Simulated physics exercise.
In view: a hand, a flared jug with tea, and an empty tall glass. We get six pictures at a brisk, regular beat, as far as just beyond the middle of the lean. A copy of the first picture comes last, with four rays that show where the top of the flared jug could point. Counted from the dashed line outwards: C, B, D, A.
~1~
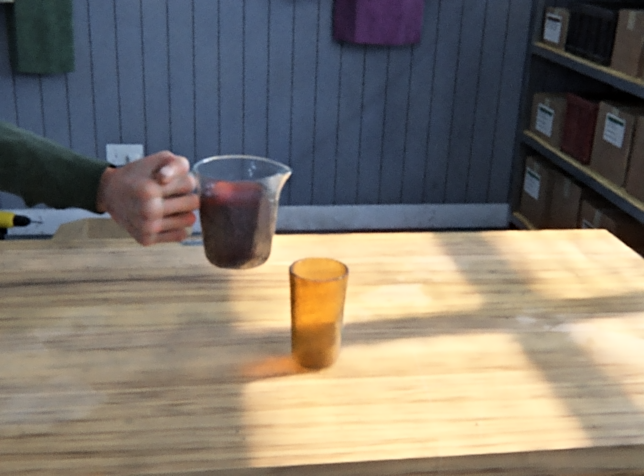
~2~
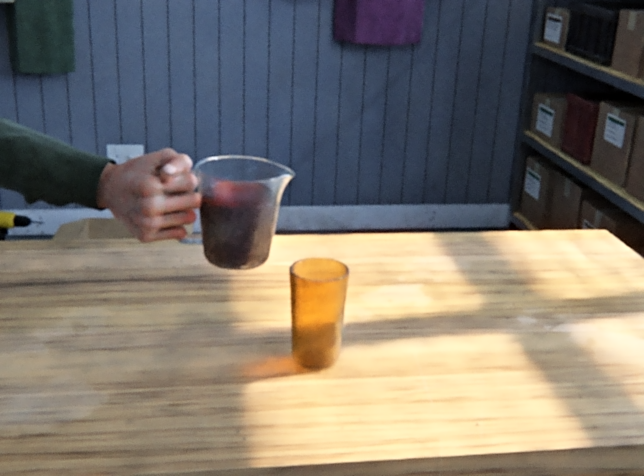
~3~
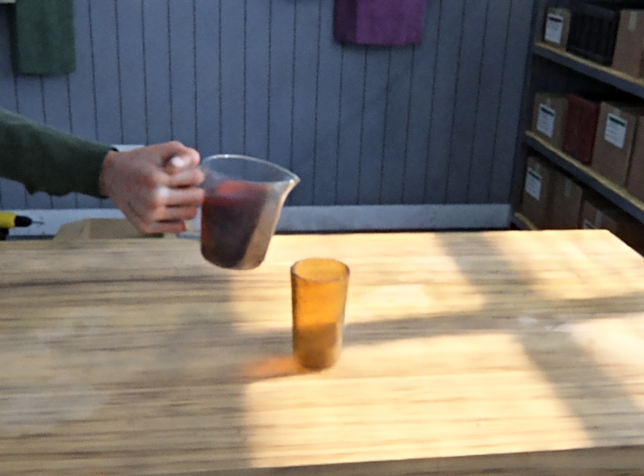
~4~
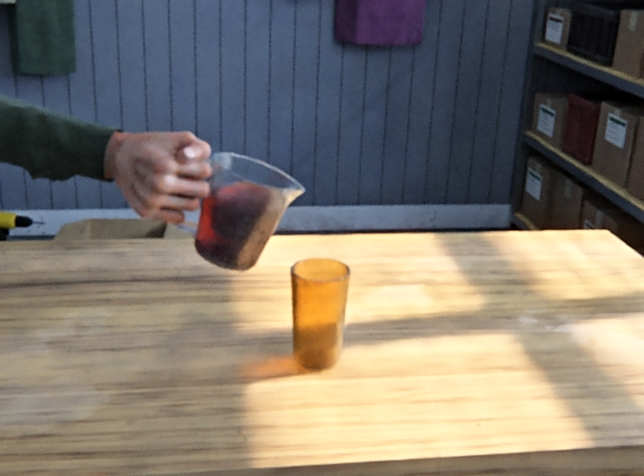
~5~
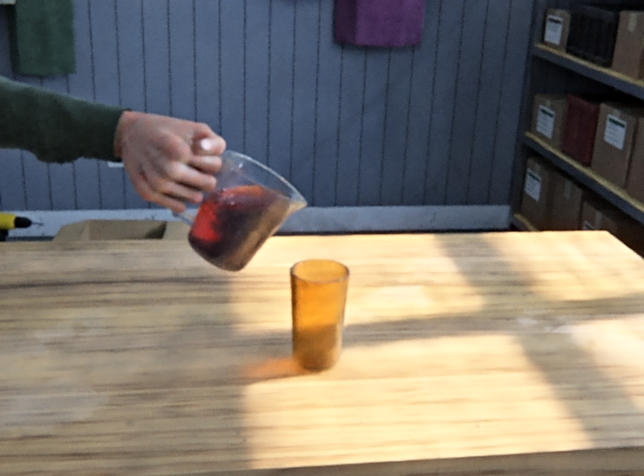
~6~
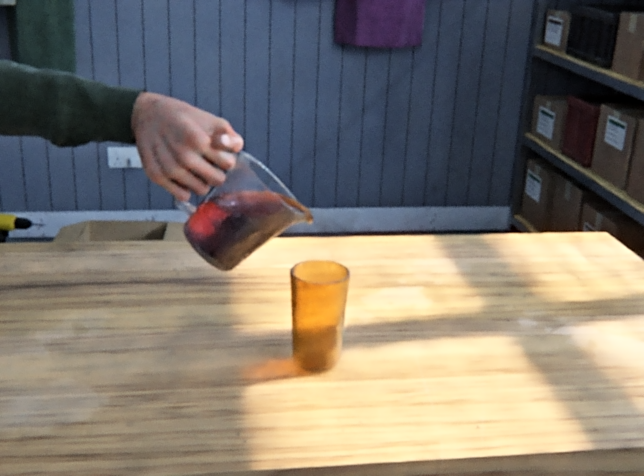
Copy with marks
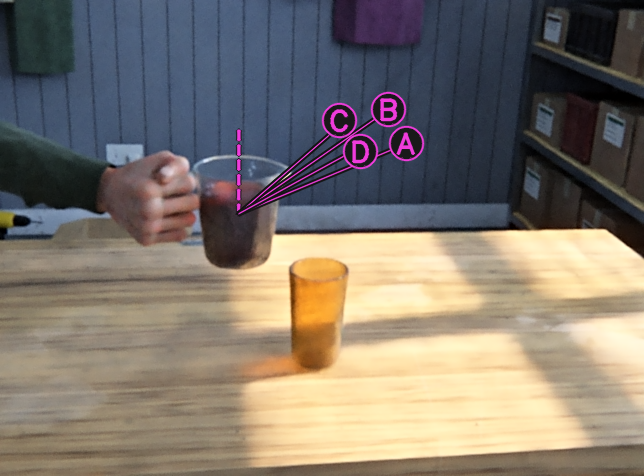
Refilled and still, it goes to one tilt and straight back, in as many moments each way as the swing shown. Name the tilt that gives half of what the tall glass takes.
Tilt D does it best.
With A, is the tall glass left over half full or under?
Over.
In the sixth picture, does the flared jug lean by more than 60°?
No, it does not.
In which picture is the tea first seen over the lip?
Picture 6.
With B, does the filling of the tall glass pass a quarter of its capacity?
Yes, clearly.
On the marked copy, A at (390, 150); B at (374, 119); C at (328, 135); D at (343, 156).
For tilt A, the tall glass ends with about 65 % of what it can hold.
For tilt B, the tall glass ends with about 35 % of what it can hold.
For tilt C, the tall glass ends with about 24 % of what it can hold.
For tilt D, the tall glass ends with about 49 % of what it can hold.
